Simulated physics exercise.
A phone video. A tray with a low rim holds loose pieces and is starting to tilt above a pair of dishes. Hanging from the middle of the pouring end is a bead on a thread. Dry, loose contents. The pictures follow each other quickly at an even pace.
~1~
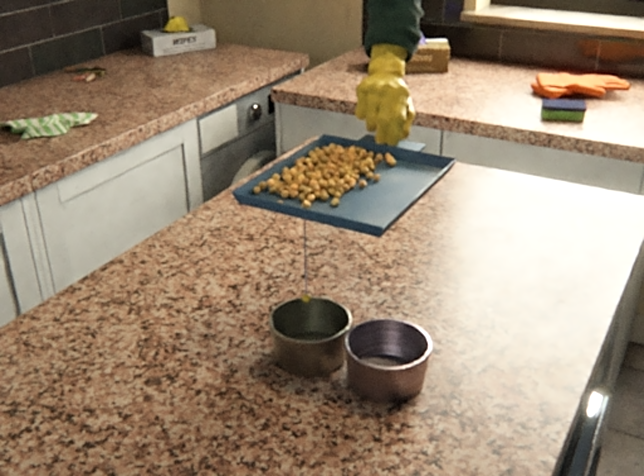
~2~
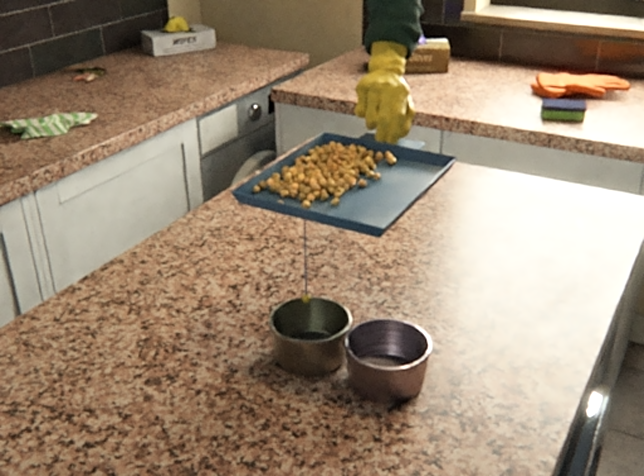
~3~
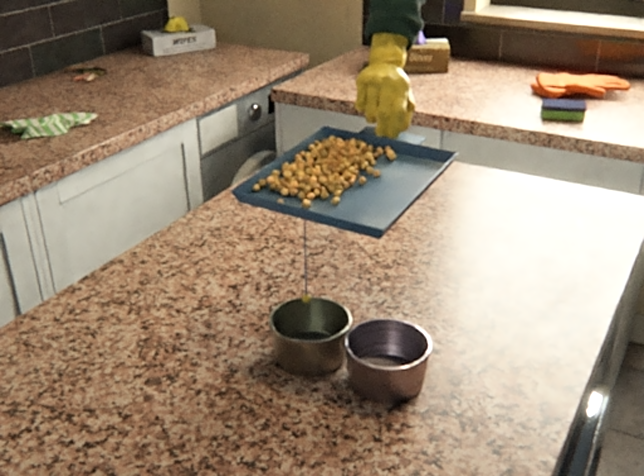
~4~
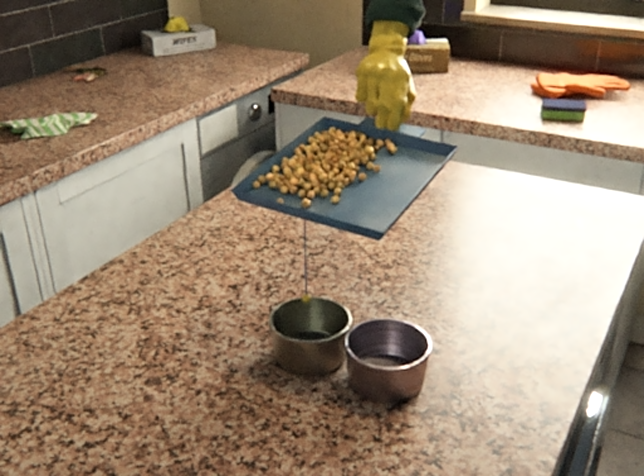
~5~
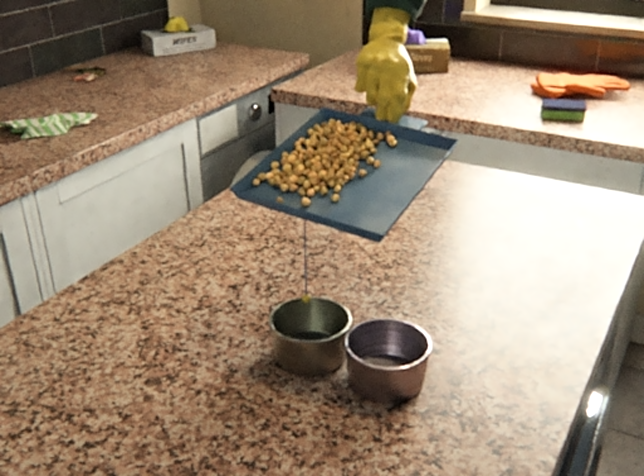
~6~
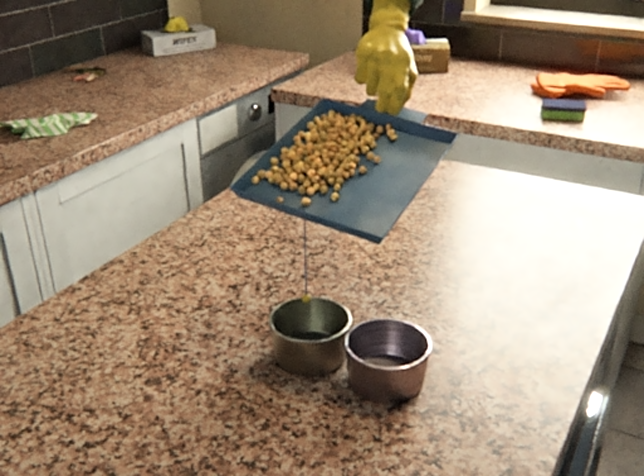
In a kitchen, a yellow-gloved hand gradually tilts a blue tray of chickpeas above two metal dishes.
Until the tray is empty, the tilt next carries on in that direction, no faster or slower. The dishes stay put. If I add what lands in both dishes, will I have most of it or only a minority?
You will have most of it.
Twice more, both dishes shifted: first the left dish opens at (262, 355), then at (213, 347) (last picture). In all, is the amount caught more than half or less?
Short of half, then Short of half.
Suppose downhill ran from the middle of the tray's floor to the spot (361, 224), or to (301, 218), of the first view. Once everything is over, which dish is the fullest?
Rightward dish at the first place, Leftward dish at the second.
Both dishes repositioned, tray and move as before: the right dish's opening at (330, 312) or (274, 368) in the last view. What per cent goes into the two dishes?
It would be roughly 20 per cent, followed by roughly 0 per cent.
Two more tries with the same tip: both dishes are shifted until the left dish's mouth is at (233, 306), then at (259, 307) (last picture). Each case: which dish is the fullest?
Trial one goes to the right of the two, trial two to the right of the two.
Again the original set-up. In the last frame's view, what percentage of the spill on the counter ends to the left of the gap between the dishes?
Roughly 90 percent.
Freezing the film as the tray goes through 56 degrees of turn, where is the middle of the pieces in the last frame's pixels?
Around (339, 212).
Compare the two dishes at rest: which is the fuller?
More ends in the right-hand dish.
Just after the last frame, tray tipped steeply; the larger part on the tray; about a tenth in the right dish; just a few in the left dish; just a few outside both; about a tenth in the air.
A moment on, tray tipped right over; about a tenth on the tray; roughly half in the right dish; roughly a quarter in the left dish; about a tenth outside both; about a tenth in the air.
Further on, tray tipped past a quarter turn; roughly two thirds in the right dish; roughly a quarter in the left dish; about a tenth outside both.
When it is over, tray tipped past a quarter turn; roughly two thirds in the right dish; roughly a quarter in the left dish; about a tenth outside both.
